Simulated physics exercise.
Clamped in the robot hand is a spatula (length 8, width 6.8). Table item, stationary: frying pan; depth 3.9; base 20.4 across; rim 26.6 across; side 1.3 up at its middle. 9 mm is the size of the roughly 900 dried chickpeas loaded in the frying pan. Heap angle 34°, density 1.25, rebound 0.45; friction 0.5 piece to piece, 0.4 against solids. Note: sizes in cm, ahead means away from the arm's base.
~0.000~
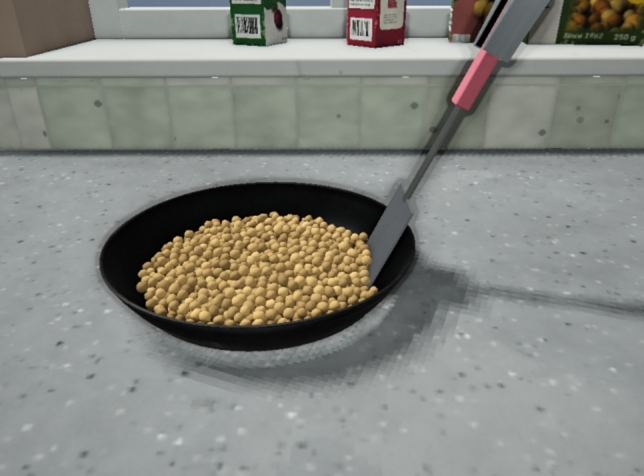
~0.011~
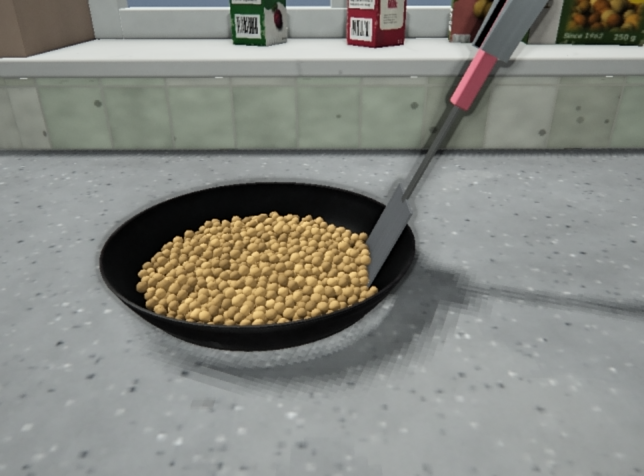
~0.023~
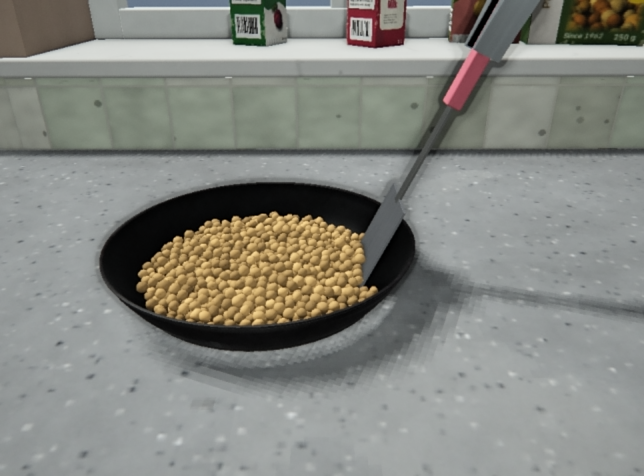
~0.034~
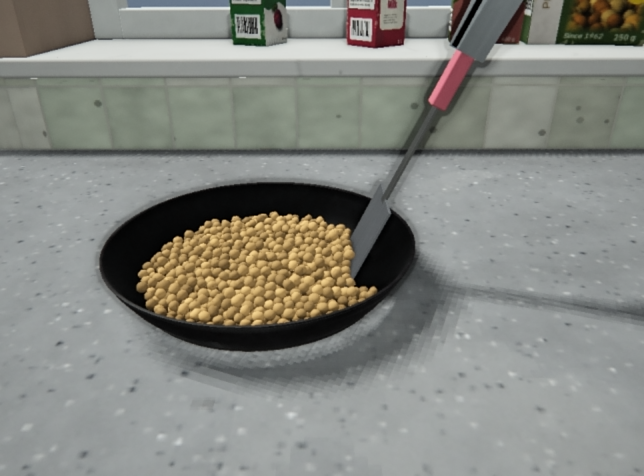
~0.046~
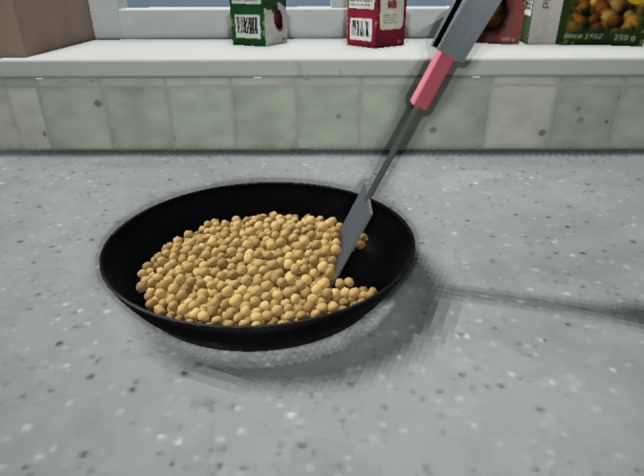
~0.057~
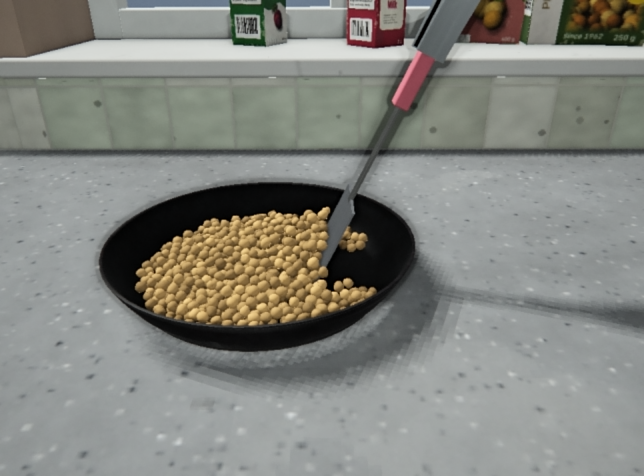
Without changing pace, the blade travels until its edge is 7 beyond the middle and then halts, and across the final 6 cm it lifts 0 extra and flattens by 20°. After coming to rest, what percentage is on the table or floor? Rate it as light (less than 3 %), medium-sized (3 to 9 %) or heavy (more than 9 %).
Rated medium-sized.
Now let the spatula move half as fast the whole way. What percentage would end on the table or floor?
Some 0 in a hundred.
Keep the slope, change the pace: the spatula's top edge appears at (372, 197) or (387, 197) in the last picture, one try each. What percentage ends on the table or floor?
Some 0 and 0 per cent.
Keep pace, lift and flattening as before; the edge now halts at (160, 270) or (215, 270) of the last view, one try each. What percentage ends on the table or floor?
Close to 15 and close to 0 per cent, respectively.
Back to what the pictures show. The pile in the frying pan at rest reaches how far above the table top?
Roughly 5.0 centimetres.
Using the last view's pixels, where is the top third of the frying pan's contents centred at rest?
Near (163, 253).
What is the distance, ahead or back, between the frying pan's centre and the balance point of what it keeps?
It sits some 4.0 centimetres ahead of centre.
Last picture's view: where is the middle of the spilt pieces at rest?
(9, 276).
After 0.09 s, sloping 65°, highest piece 7 above the table; 900 in the frying pan.
After 0.11 s, sloping 59°, highest piece 8 above the table; 900 in the frying pan.
After 0.33 s, sloping 45°, highest piece 5 above the table; 851 in the frying pan, 46 on the table or floor, 3 on the blade or in flight.
After 1.38 s, sloping 45°, highest piece 5 above the table; 849 in the frying pan, 51 on the table or floor.
In the end, 849 in the frying pan, 51 on the table or floor. That is 6 % on the table or floor.
